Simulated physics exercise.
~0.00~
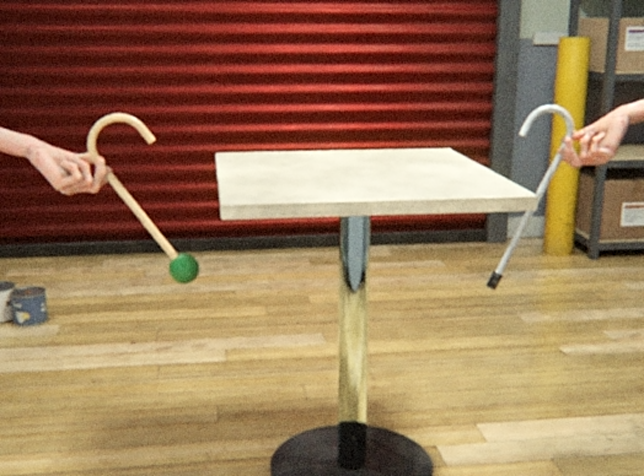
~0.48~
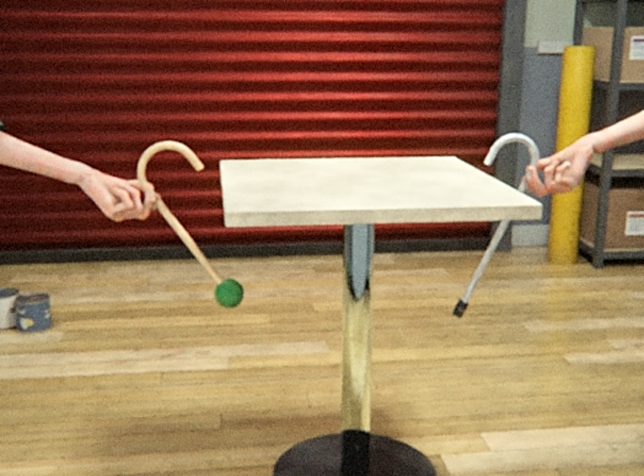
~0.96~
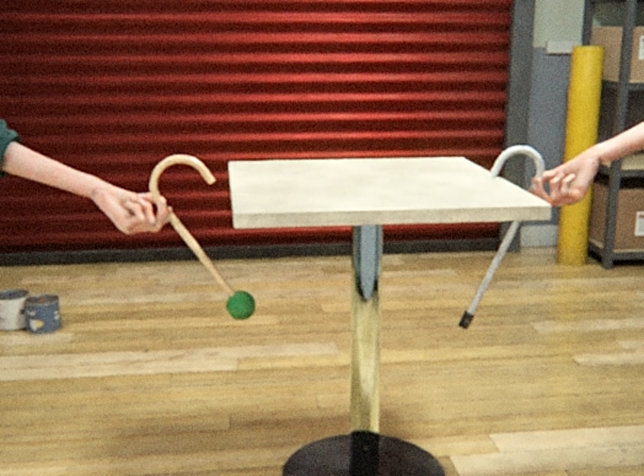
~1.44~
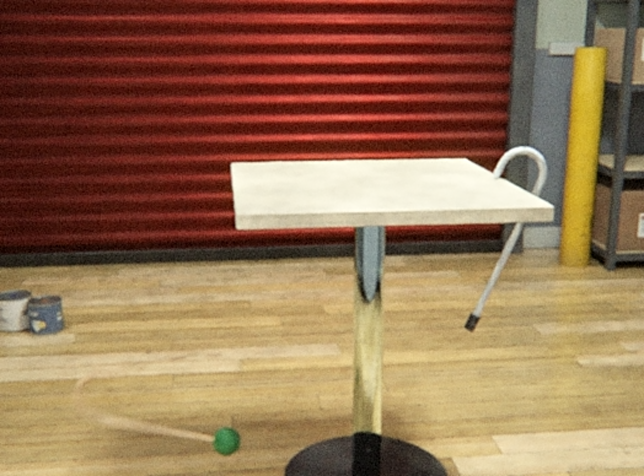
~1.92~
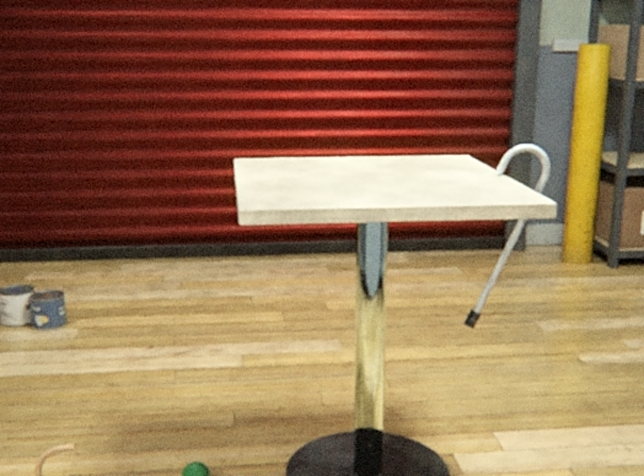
In this clip, two hands bring a white cane and a wooden hooked stick with a green ball tip to opposite ends of a small table, then let go; the white cane stays hanging at the right while the green-tipped one drops to the floor.
